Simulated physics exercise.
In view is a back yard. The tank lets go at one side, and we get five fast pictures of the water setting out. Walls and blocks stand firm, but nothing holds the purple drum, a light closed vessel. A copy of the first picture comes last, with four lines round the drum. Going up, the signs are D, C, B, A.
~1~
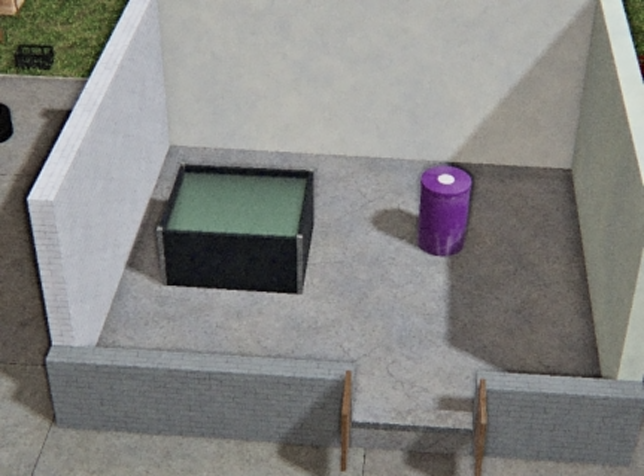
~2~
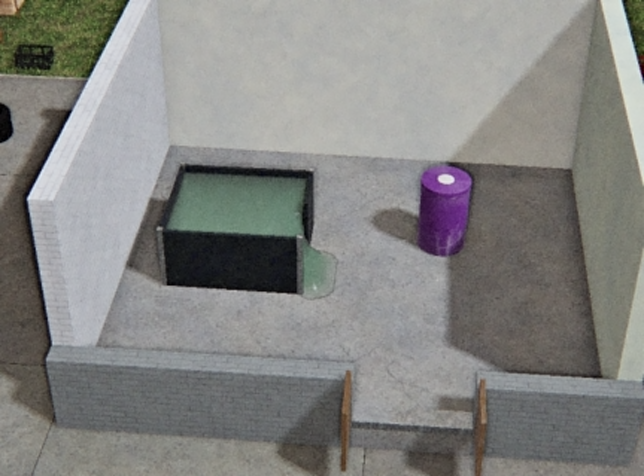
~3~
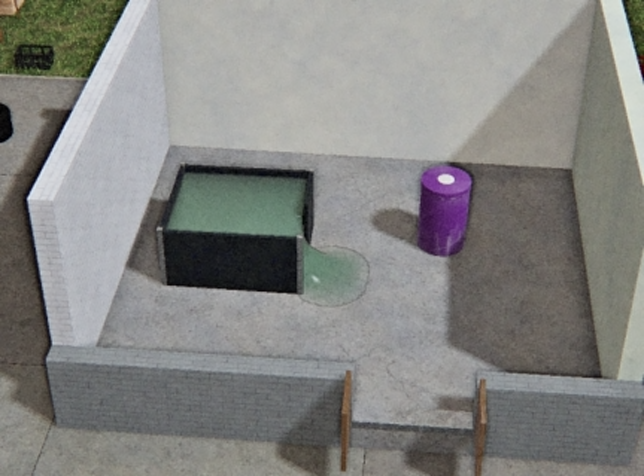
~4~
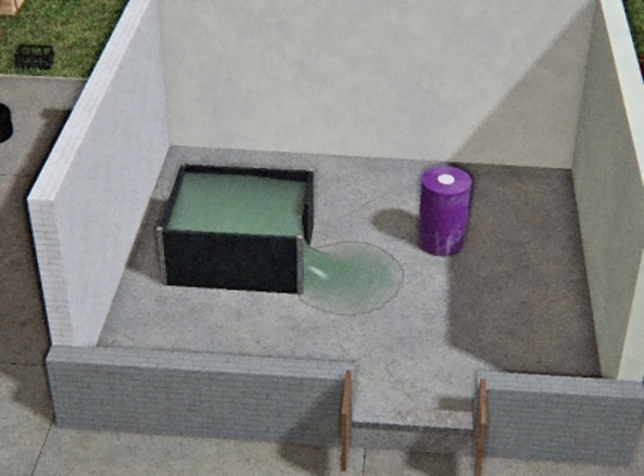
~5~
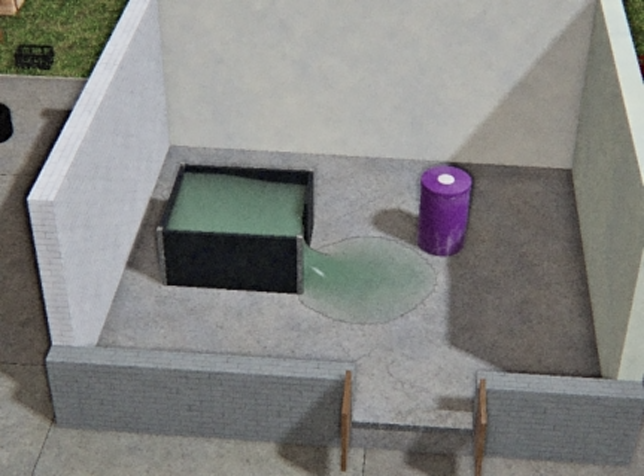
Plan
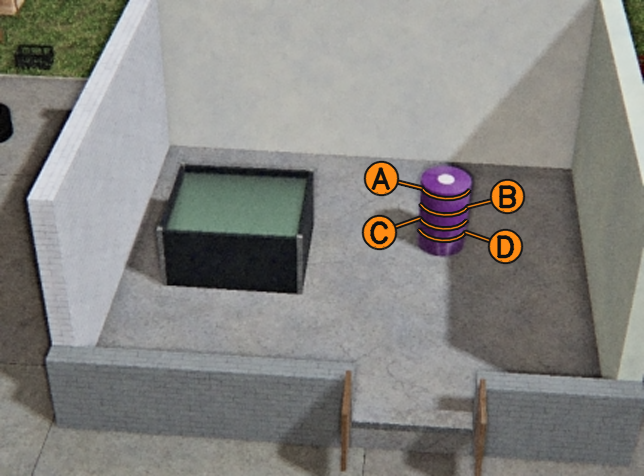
A dark, open-topped tank full of greenish water stood in a walled yard, and water poured from its right side, spreading rightward over the ground in a widening puddle while the purple drum stayed still.
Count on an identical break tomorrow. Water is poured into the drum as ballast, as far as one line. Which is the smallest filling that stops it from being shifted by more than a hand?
Use level D.
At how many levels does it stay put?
All of the four.
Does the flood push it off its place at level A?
No, not at all.
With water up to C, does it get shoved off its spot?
No, that is safe.
On the marked copy, A at (445, 198); B at (444, 214); C at (443, 228); D at (442, 240); from the bottom up D, C, B, A.
If A is chosen, it does not move.
If B is chosen, it does not move.
If C is chosen, it does not move.
If D is chosen, it does not move.
